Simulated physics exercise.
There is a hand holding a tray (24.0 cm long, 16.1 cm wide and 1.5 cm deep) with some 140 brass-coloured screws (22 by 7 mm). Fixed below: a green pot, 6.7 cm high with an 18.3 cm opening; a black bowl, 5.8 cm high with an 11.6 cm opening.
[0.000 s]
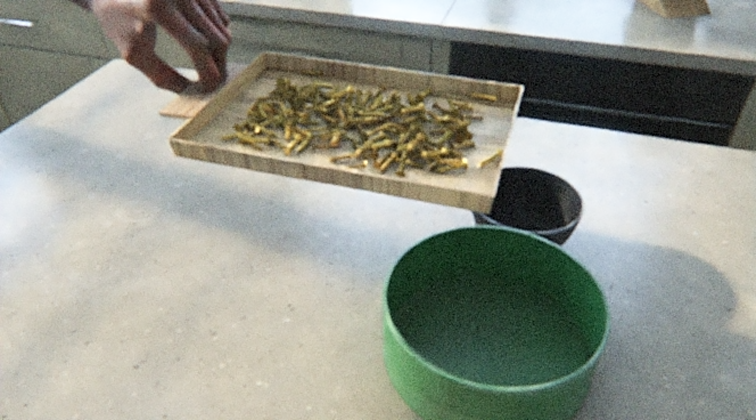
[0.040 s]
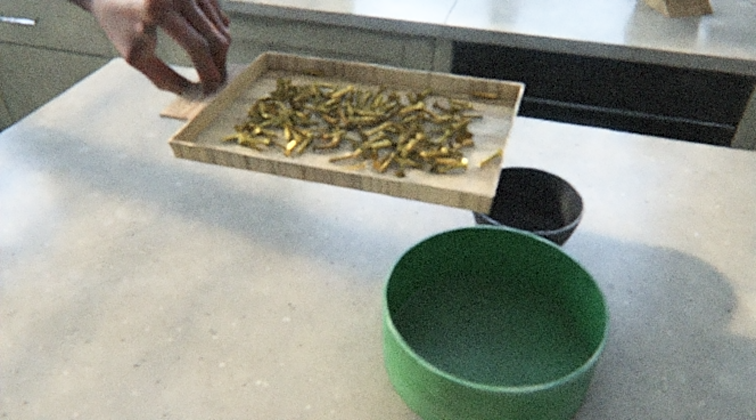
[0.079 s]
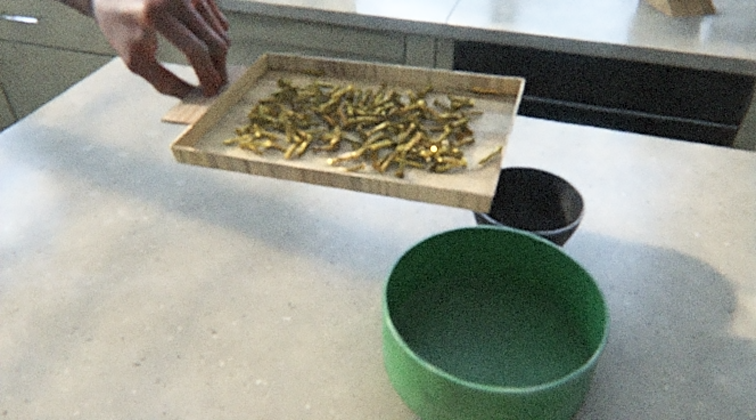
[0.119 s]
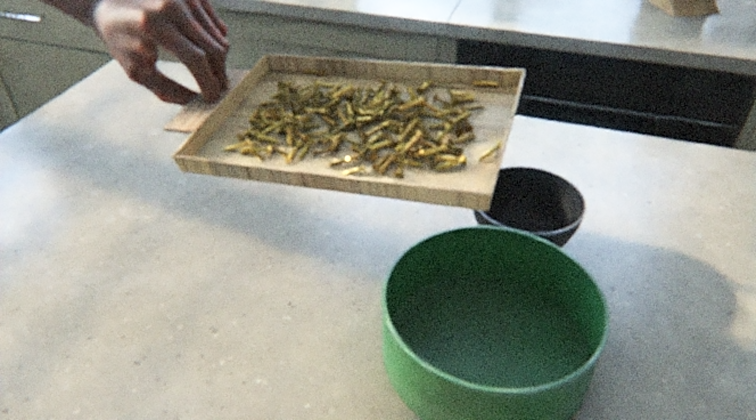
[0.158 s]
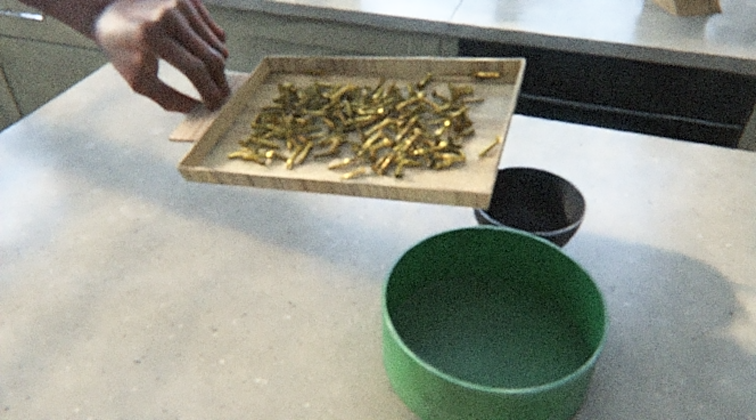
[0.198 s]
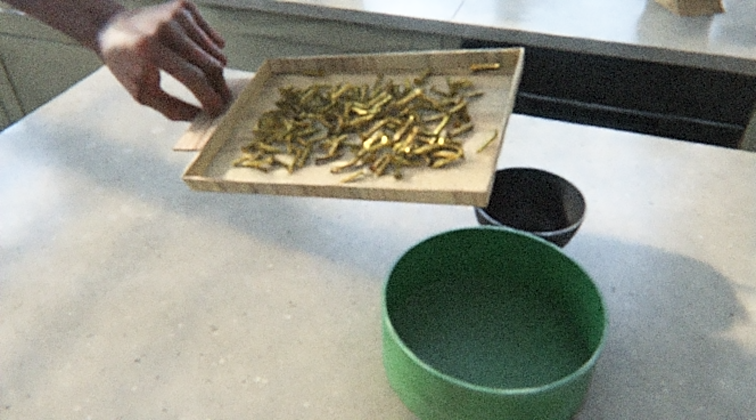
A hand at the upper left holds a shallow wooden tray scattered with many small brass-coloured screws over a pale speckled countertop, seen from slightly above in a kitchen. A green round pot stands below the tray at the lower right, with a smaller black bowl just behind it. The hand slowly tilts the tray slightly, its front left side dipping, while the pot, bowl and camera stay still.
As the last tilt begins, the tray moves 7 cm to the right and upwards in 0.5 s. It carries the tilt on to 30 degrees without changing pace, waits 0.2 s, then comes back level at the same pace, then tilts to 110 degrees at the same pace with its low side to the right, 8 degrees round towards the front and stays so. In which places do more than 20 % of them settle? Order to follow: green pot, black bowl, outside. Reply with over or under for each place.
Green pot: Over, black bowl: Under, outside: Under.
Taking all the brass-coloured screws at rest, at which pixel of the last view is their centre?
Roughly (514, 349).
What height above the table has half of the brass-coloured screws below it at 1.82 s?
I'd say about 2 cm.
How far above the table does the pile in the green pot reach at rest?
Roughly 2.0 centimetres.
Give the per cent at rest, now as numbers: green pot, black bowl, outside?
Per hundred: Green pot 90; black bowl 0; outside 10.
After 0.82 s, tilt 12 degrees; tray 100 %; middle of all pieces on or above the table near (280, 151).
After 1.34 s, tilt 31 degrees; tray 100 %; middle of all pieces on or above the table near (348, 90).
Then, at 1.82 s, tilt 83 degrees; tray 15 %, green pot 80 %; middle of all pieces on or above the table near (510, 318).
After 2.28 s, tilt 110 degrees; outside 10 %, green pot 90 %; middle of all pieces on or above the table near (500, 340).
By 2.8 s all is still; tray 0 %, outside 10 %, green pot 90 %, black bowl 0 %.
